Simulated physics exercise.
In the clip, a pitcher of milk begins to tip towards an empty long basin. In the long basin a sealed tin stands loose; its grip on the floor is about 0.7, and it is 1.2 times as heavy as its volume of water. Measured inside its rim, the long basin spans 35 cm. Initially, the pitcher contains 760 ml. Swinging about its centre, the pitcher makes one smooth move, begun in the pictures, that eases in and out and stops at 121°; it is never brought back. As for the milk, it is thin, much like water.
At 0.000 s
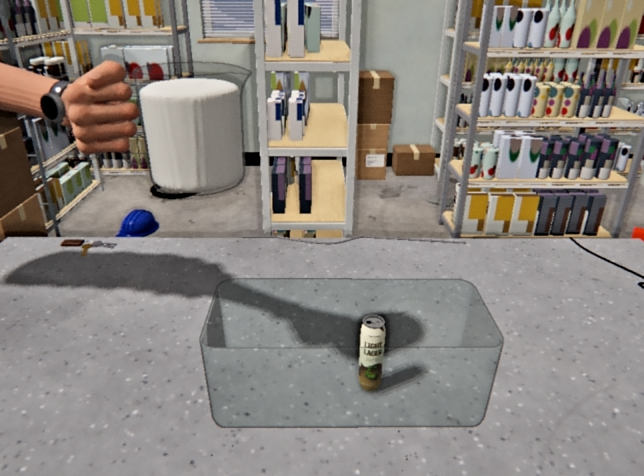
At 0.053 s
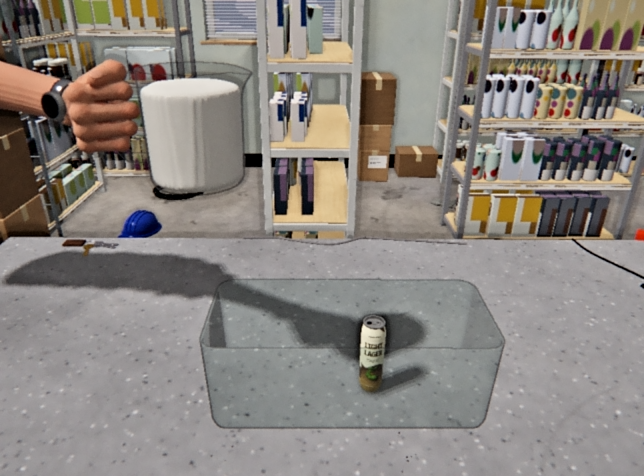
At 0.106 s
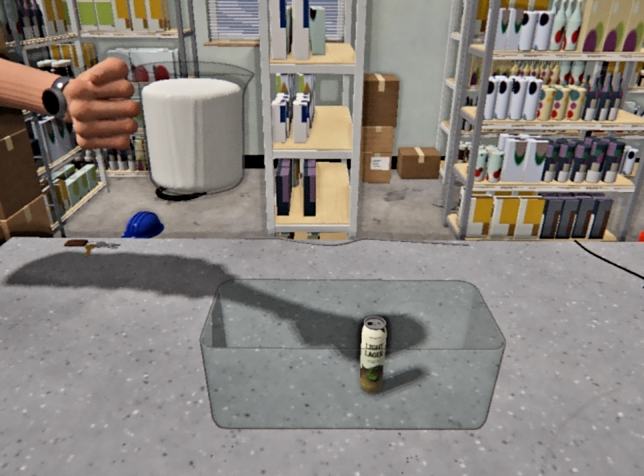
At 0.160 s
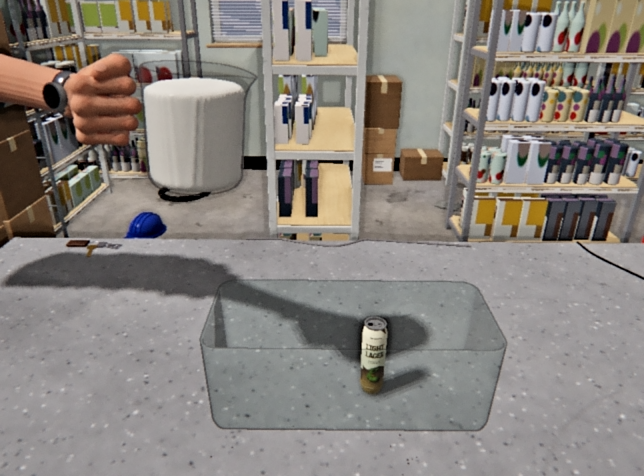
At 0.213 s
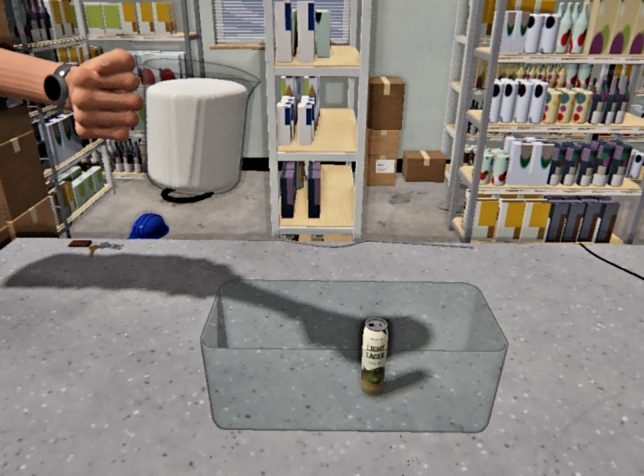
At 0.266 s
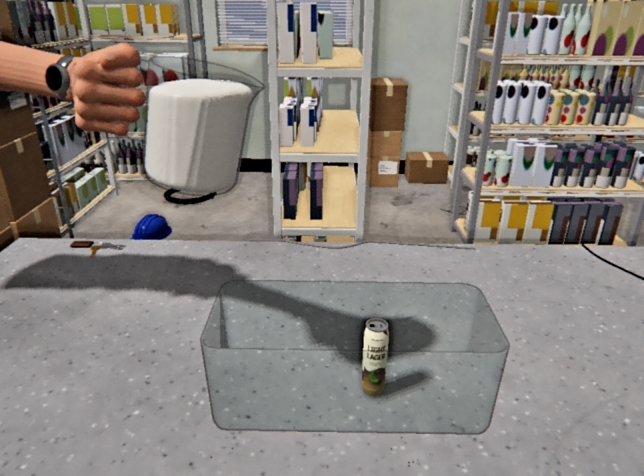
A pitcher of milk beside a raised fist leans slightly to the right above a counter holding a clear basin and a tin.
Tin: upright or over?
Over.
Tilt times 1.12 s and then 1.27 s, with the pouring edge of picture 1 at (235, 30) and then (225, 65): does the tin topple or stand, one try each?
Trial 1 - tin stays standing; trial 2 - tin stays standing.
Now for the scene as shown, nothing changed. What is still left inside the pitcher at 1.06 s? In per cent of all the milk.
Remaining share: Approx. 16 %.
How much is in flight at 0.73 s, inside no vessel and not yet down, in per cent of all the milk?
Around 20 percent.
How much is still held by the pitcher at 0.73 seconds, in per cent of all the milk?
Near 76 in a hundred.
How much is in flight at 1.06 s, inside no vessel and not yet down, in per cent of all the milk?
About 30 percent.
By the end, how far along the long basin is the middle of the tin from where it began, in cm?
8.5 cm.
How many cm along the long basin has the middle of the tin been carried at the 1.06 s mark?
The tin has gone some 3 cm.
By 0.73 s the tilt is 72° and 76 per cent is still to pour; the tin stands where it began.
By 1.06 s the tilt is 111° and 15 per cent is still to pour; the tin leans 8°.
By 1.42 s the tilt is 121° and 0 per cent is still to pour; the tin lies on its side.
By 1.80 s the tilt is 121° and 0 per cent is still to pour; the tin lies on its side.
At rest the tin lies on its side.
